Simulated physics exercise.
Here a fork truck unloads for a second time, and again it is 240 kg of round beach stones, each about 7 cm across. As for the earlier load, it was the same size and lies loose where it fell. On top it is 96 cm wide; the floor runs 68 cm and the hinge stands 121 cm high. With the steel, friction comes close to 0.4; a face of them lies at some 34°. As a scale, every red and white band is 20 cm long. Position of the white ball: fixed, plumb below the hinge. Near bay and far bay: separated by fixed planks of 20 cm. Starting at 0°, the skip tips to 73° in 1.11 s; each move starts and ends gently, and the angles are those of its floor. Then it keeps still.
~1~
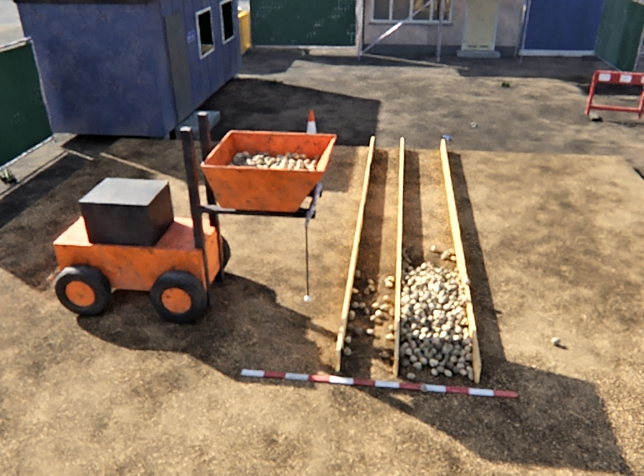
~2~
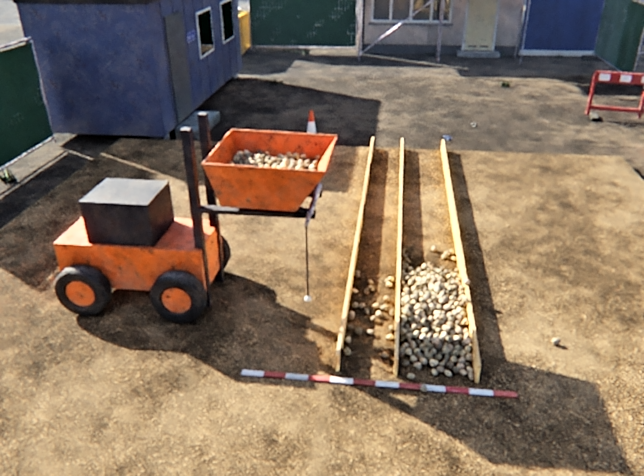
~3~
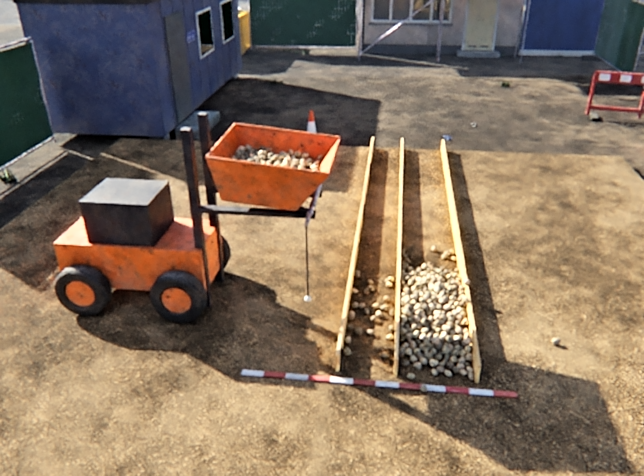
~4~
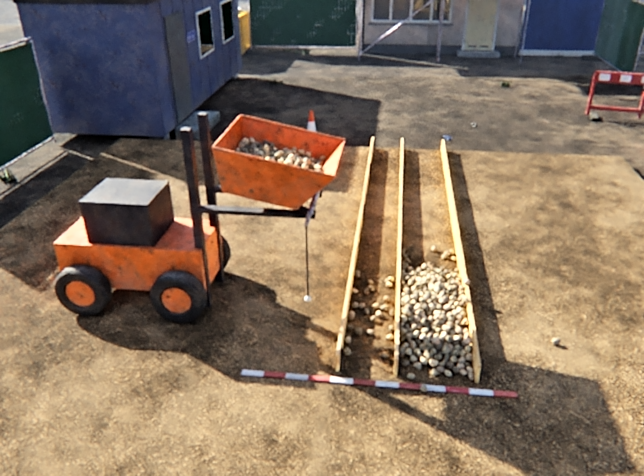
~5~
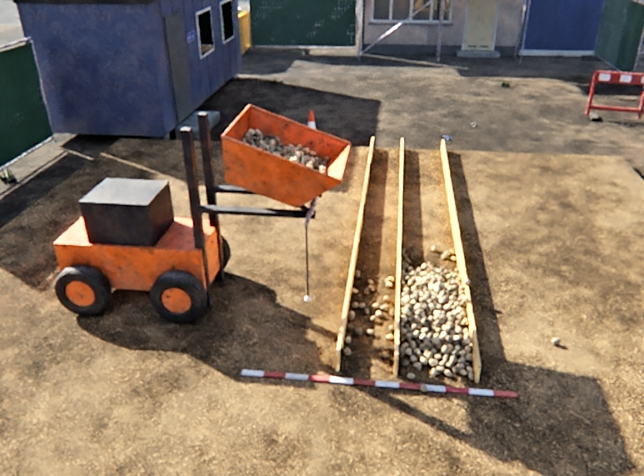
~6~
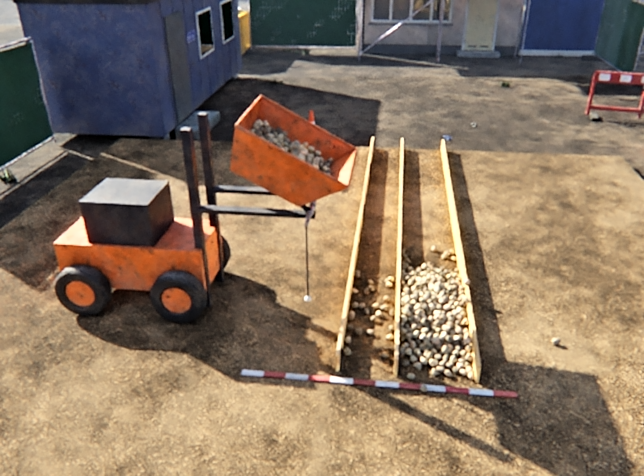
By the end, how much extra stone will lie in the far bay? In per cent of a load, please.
74 %.
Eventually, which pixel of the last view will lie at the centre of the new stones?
They end up centred around (420, 298).
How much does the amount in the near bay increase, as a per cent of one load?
It comes to roughly 25 percent of a load.
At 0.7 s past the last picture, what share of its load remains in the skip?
About 85 per cent is held.
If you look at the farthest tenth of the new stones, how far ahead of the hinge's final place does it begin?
I'd say close to 150 centimetres ahead of it.
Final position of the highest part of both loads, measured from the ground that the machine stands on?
I'd say close to 34 cm above the ground.
Then, 0.4 s after the last picture the floor is at 61°; in per cent of one load, 100 in the skip, 5 in the near bay, 95 in the far bay; the foremost stones are at (475, 305).
Then, 0.7 s after the last picture the floor is at 73°; in per cent of one load, 85 in the skip, 19 in the near bay, 96 in the far bay; the foremost stones are at (475, 305).
Then, 1.1 s after the last picture the floor is at 73°; in per cent of one load, 38 in the skip, 23 in the near bay, 138 in the far bay; the foremost stones are at (477, 308).
Then, 3.5 s after the last picture the floor is at 73°; in per cent of one load, 0 in the skip, 28 in the near bay, 168 in the far bay, 4 past the last board; the foremost stones are at (560, 332). Net gain in the far bay, 74.
